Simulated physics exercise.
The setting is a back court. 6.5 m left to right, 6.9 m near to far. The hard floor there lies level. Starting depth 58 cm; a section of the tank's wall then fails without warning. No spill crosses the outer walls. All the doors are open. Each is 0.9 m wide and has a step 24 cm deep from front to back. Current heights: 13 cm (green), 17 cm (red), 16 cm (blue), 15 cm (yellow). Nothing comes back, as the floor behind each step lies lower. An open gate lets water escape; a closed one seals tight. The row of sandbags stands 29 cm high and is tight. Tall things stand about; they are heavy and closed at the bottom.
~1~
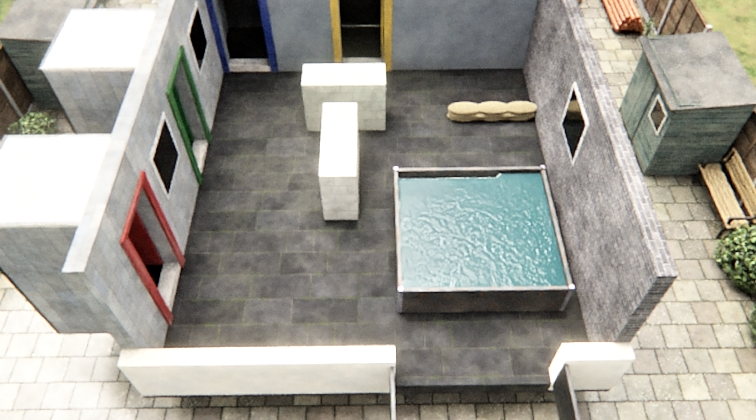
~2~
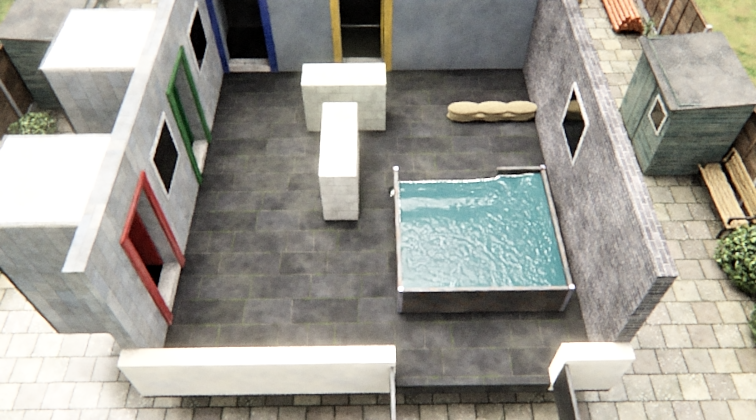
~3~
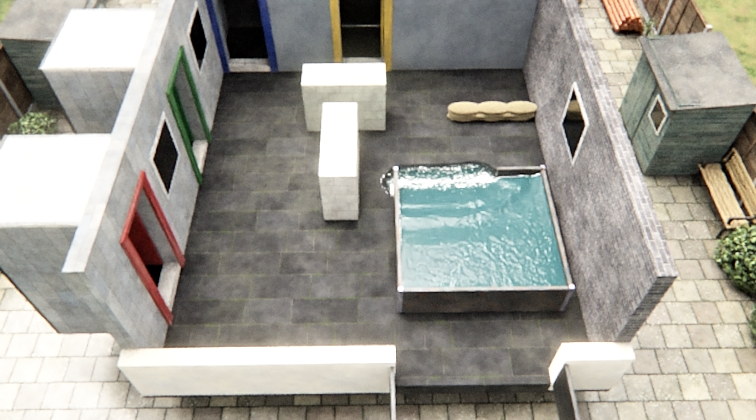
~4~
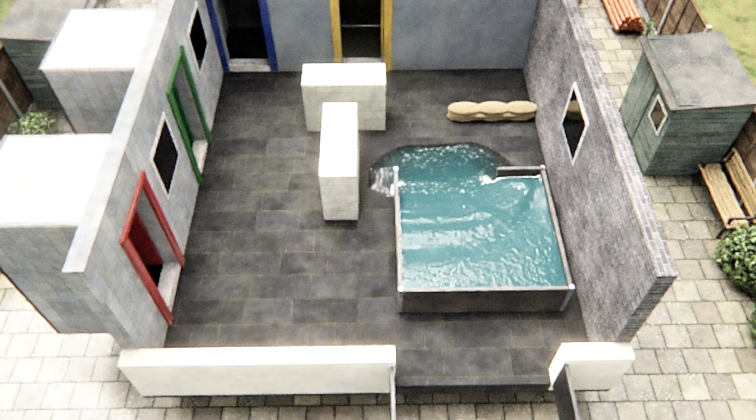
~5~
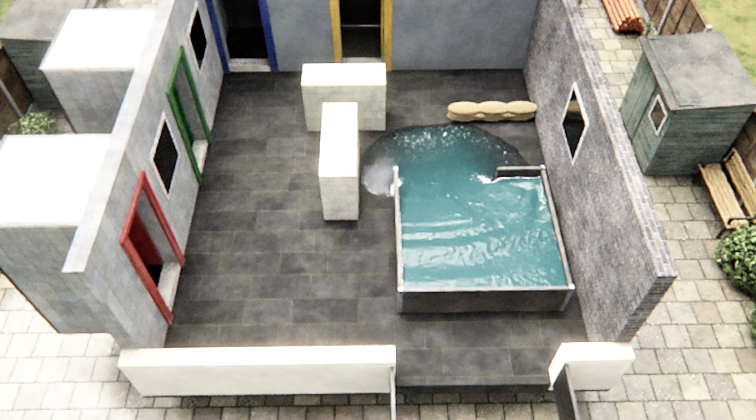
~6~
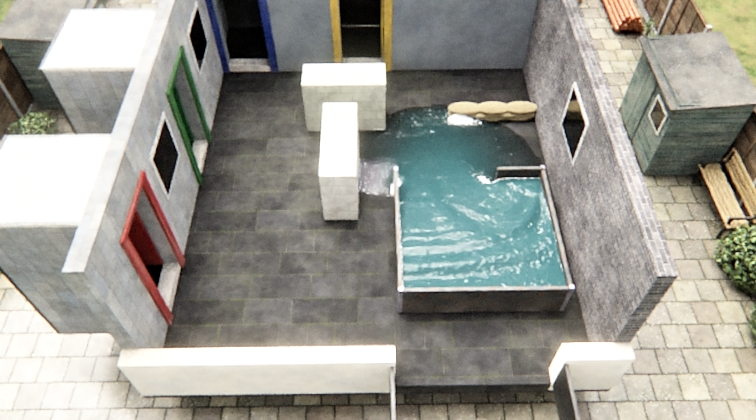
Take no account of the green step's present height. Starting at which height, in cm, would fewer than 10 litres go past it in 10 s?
Starting at roughly 11.5 cm.
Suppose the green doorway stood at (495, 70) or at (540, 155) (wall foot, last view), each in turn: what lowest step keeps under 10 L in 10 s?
In turn: Roughly 20 cm, roughly 14.0 cm.
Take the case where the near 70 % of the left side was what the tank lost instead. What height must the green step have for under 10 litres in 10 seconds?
In that case about 9.5 cm.
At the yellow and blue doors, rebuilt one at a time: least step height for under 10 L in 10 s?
Roughly 23 cm for the yellow door and roughly 15 cm for the blue door.
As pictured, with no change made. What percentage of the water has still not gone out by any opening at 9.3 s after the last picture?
About 96 %.
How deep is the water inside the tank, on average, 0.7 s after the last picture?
It averages near 40 cm.
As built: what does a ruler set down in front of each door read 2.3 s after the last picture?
Depth (cm): Green 15 / red 0 / blue 3 / yellow 22.
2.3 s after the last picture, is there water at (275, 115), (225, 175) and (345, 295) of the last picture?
One by one: Drenched, drenched, clear.
Then, 0.7 s after the last picture water covers 20 % of the floor, deepest (35 cm) near (455, 123); it has not reached the green door.
Then, 2.3 s after the last picture water covers 50 % of the floor, deepest (36 cm) near (398, 71); 15 cm at the green door, 0 litres in over its 13 cm step.
Then, 9.3 s after the last picture water covers 95 % of the floor, deepest (14 cm) near (307, 78); 8 cm at the green door, 3 litres in over its 13 cm step.
At the green door as built, the water peaked near 15 cm, 2.3 s after the last picture.
With a step of 10 cm, 20 litres would have come in within the 10 s; with 14 cm, 1 litre. So under 10 litres takes about 11.5 cm.
